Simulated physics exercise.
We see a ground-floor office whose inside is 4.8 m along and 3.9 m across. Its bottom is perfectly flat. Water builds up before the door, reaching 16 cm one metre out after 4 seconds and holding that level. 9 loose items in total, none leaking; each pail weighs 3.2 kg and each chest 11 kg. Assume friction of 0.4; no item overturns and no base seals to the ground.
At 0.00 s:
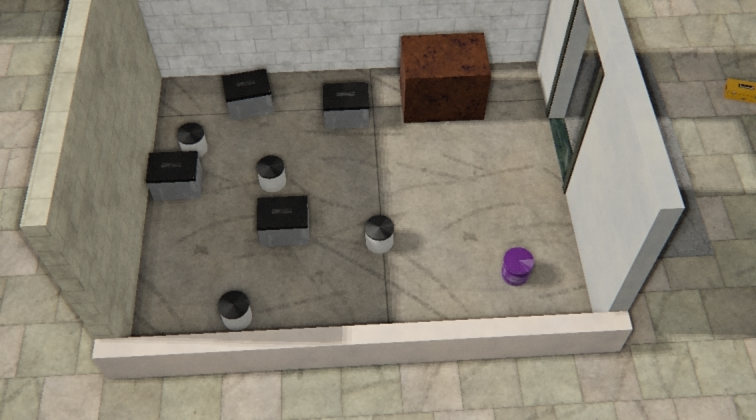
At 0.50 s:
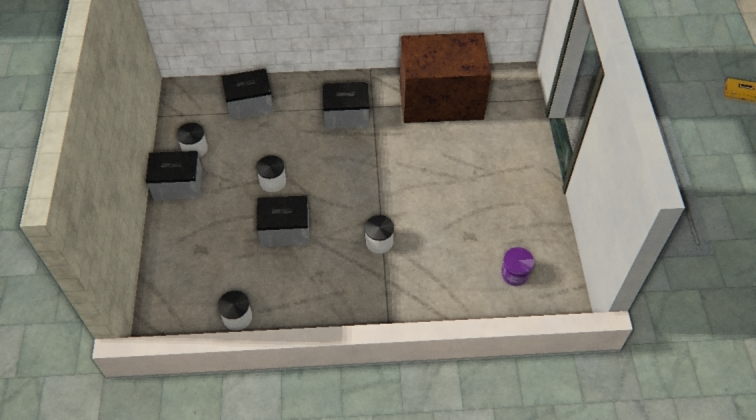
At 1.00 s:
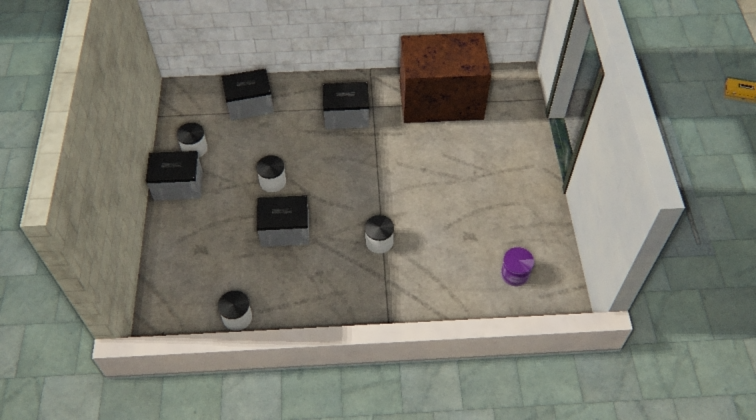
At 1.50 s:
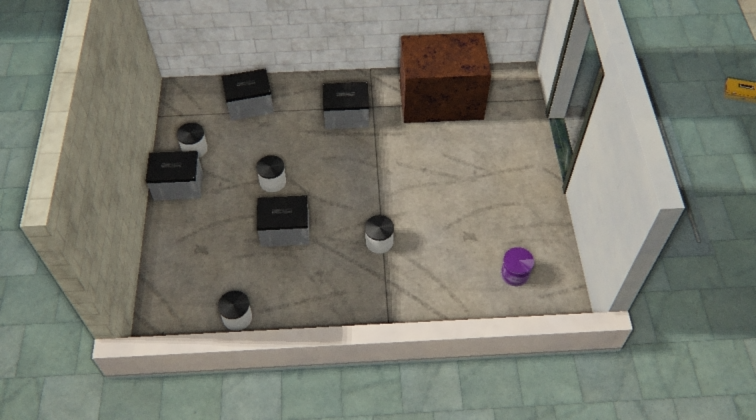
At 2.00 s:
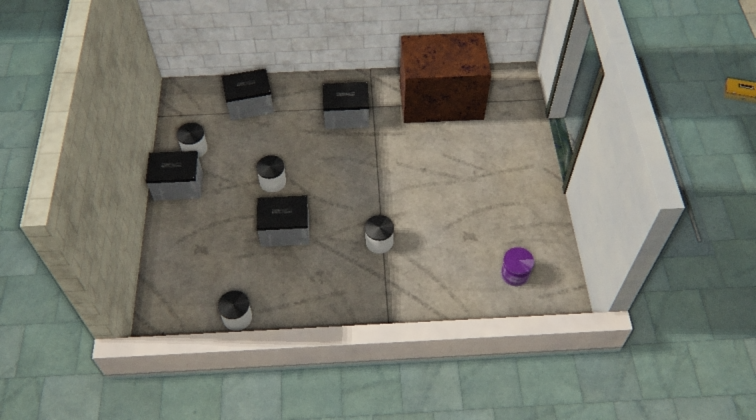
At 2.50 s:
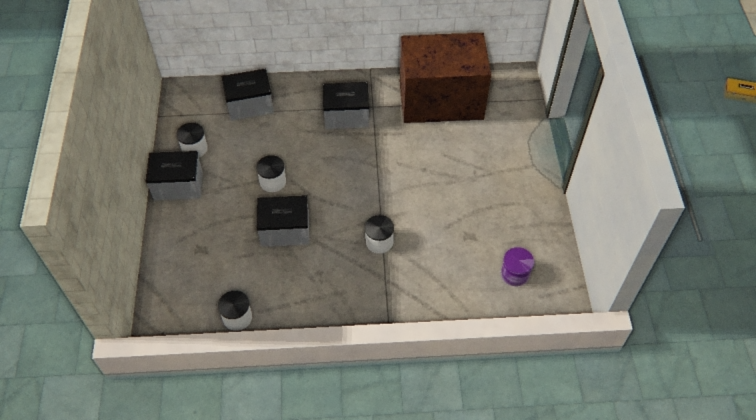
Water begins to seep in at the doorway on the right, while every object stays still.
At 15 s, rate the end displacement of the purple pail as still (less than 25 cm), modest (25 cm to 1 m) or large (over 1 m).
Still.
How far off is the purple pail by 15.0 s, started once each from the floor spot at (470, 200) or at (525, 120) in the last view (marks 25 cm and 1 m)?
In turn: It ends far away; it moves a short way.
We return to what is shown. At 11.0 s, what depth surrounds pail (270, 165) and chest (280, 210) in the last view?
Close to 8 and 4 centimetres.
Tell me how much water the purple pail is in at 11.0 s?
Close to 1 centimetres.
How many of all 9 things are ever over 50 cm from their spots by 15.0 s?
That comes to 7.
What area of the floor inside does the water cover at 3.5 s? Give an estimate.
Flooded: Near 1.5 m2.
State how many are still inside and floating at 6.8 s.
The number is 1.
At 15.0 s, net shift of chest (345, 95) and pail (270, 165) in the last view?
The first is 140 cm from its start, the second 140 cm.
After 3.5 s the purple pail is near (519, 260), 0.0 m from its start, aground; 0 afloat.
After 6.8 s the purple pail is near (519, 260), 0.0 m from its start, aground; 1 afloat.
After 11.0 s the purple pail is near (519, 260), 0.0 m from its start, aground; 4 afloat.
After 15.0 s the purple pail is near (519, 260), 0.0 m from its start, aground; 8 afloat.
